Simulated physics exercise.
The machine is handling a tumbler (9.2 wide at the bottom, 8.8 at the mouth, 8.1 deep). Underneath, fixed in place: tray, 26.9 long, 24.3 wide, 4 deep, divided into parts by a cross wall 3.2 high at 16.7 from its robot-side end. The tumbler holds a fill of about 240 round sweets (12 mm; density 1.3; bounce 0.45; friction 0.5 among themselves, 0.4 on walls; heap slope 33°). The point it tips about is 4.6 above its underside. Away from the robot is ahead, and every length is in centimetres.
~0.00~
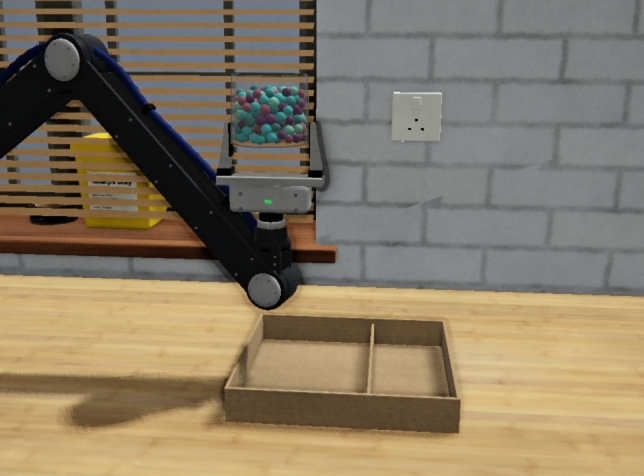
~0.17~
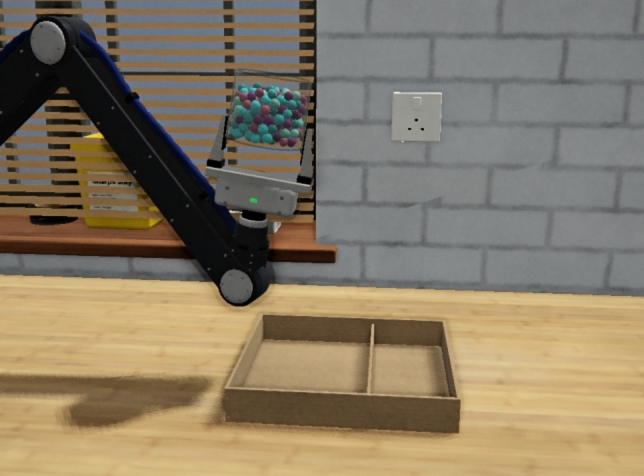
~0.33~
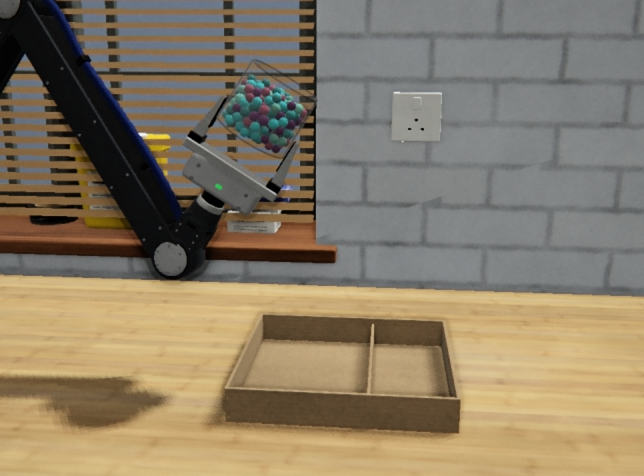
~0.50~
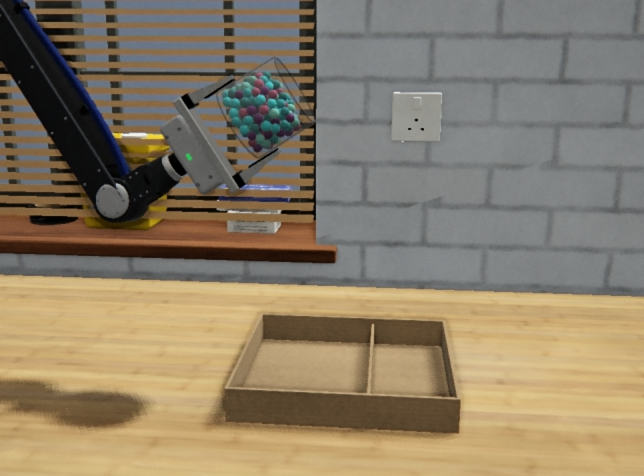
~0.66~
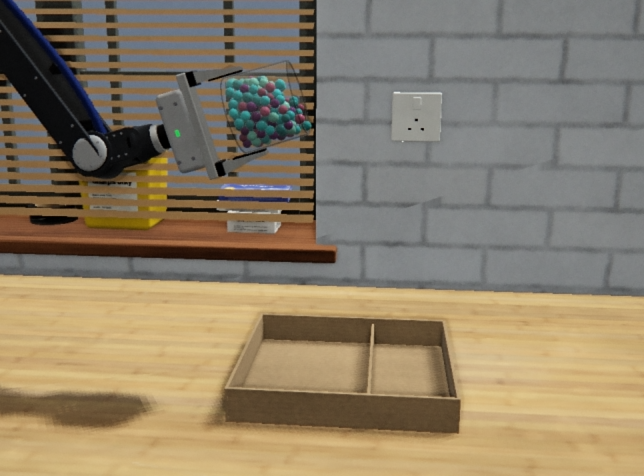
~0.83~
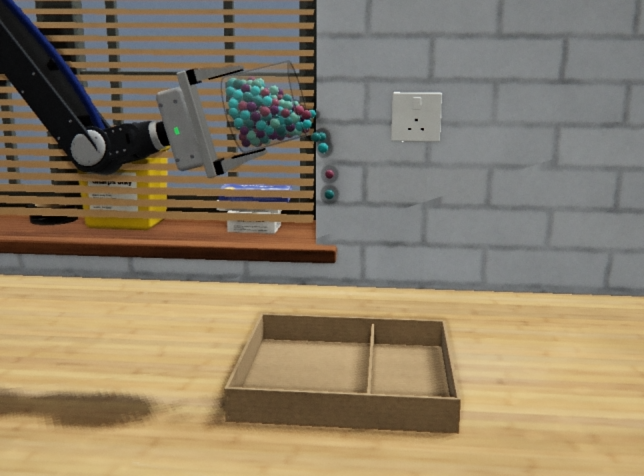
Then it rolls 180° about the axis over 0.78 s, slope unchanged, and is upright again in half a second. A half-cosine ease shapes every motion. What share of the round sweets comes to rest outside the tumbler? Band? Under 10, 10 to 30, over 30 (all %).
Band: 10 to 30 %.
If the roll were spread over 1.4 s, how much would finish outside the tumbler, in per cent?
It would come to around 25 percent.
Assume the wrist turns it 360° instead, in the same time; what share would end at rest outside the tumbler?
I'd put it at about 25 %.
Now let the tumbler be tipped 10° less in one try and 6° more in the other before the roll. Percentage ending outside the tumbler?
You'd get close to 5 per cent, then close to 35 per cent.
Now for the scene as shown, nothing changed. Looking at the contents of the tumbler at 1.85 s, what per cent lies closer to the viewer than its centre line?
Reading: Roughly 40 percent.
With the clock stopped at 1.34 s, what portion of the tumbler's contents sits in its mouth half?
About 40 %.
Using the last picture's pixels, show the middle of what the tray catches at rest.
In the last view, around (335, 369).
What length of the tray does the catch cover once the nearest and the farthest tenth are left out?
That stretch is around 20 cm long.
By 1.34 s, tipped 75°, highest piece 40 above the table; 214 in the tumbler, 10 in the robot-side part, 3 in the far-side part, 10 in flight or on a rim.
By 1.85 s, tipped 39°, highest piece 38 above the table; 185 in the tumbler, 37 in the robot-side part, 8 in the far-side part, 7 in flight or on a rim.
By 2.31 s, upright, highest piece 39 above the table; 184 in the tumbler, 43 in the robot-side part, 10 in the far-side part.
By 3.01 s, upright, highest piece 39 above the table; 184 in the tumbler, 43 in the robot-side part, 10 in the far-side part.
Final count, 184 in the tumbler, 43 in the robot-side part, 10 in the far-side part. That is 22 % outside the tumbler.
